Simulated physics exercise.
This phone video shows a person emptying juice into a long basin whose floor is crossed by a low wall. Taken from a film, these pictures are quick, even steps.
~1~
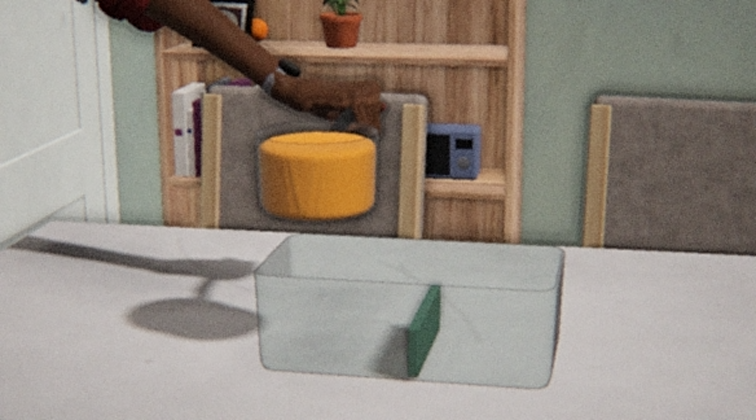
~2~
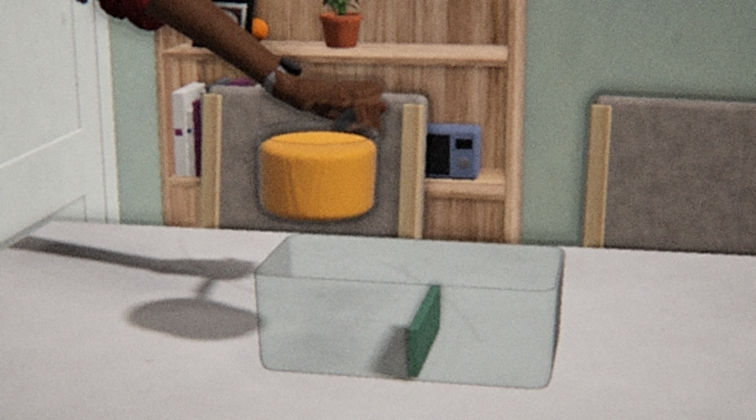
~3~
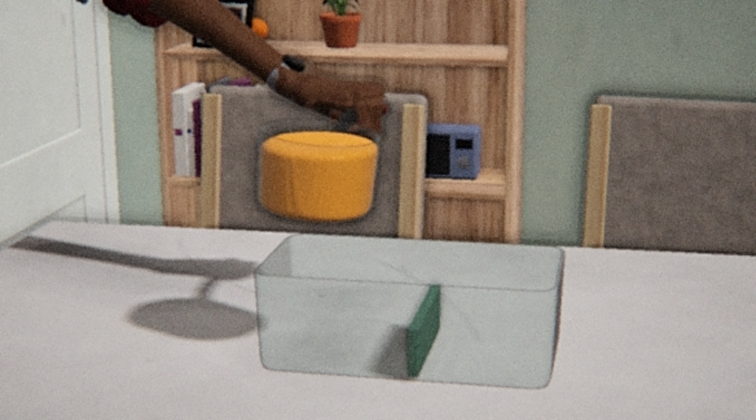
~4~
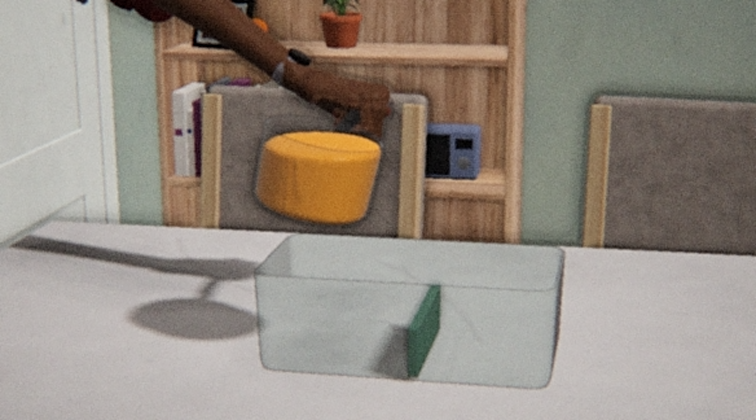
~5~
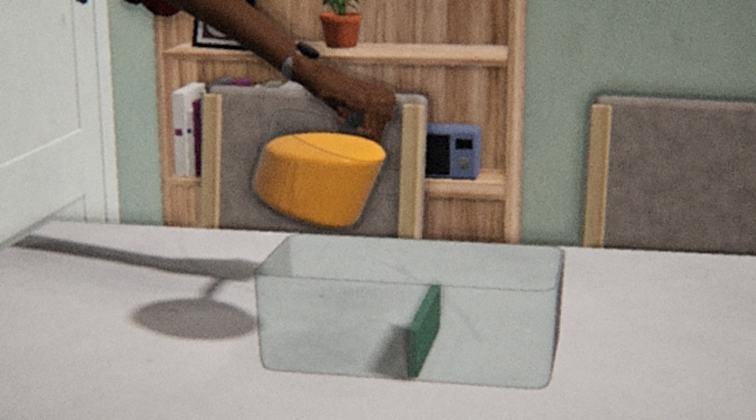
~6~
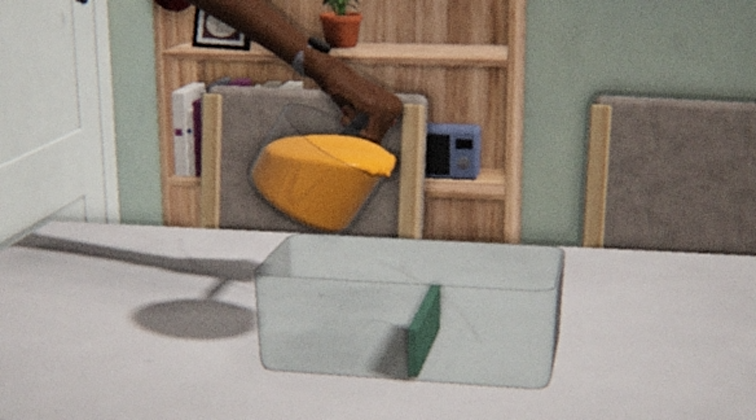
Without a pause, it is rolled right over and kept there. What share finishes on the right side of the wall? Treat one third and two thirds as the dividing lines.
The share right of the wall falls in the middle range, one third to two thirds.
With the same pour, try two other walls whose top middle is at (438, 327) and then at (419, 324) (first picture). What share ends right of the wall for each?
Around 35 percent in try one and around 55 percent in try two.
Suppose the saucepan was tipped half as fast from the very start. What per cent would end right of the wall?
Something like 60 percent.
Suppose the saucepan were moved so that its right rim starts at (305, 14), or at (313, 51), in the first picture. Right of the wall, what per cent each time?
You'd see around 5 per cent, and then around 5 per cent.
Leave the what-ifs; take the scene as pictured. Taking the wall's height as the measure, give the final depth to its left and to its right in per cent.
Left 40 per cent, right 30.
A moment on, the saucepan is tipped on its side and 41 per cent is still to pour, 8 is left of the wall and 24 right of it.
Next, the saucepan is tipped right over and 10 per cent is still to pour, 42 is left of the wall and 43 right of it.
Then the saucepan is tipped right over and 1 per cent is still to pour, 52 is left of the wall and 43 right of it.
Later the saucepan is tipped right over and 0 per cent is still to pour, 56 is left of the wall and 43 right of it.
In the end 56 per cent lies left of the wall, 43 right of it and 1 outside.
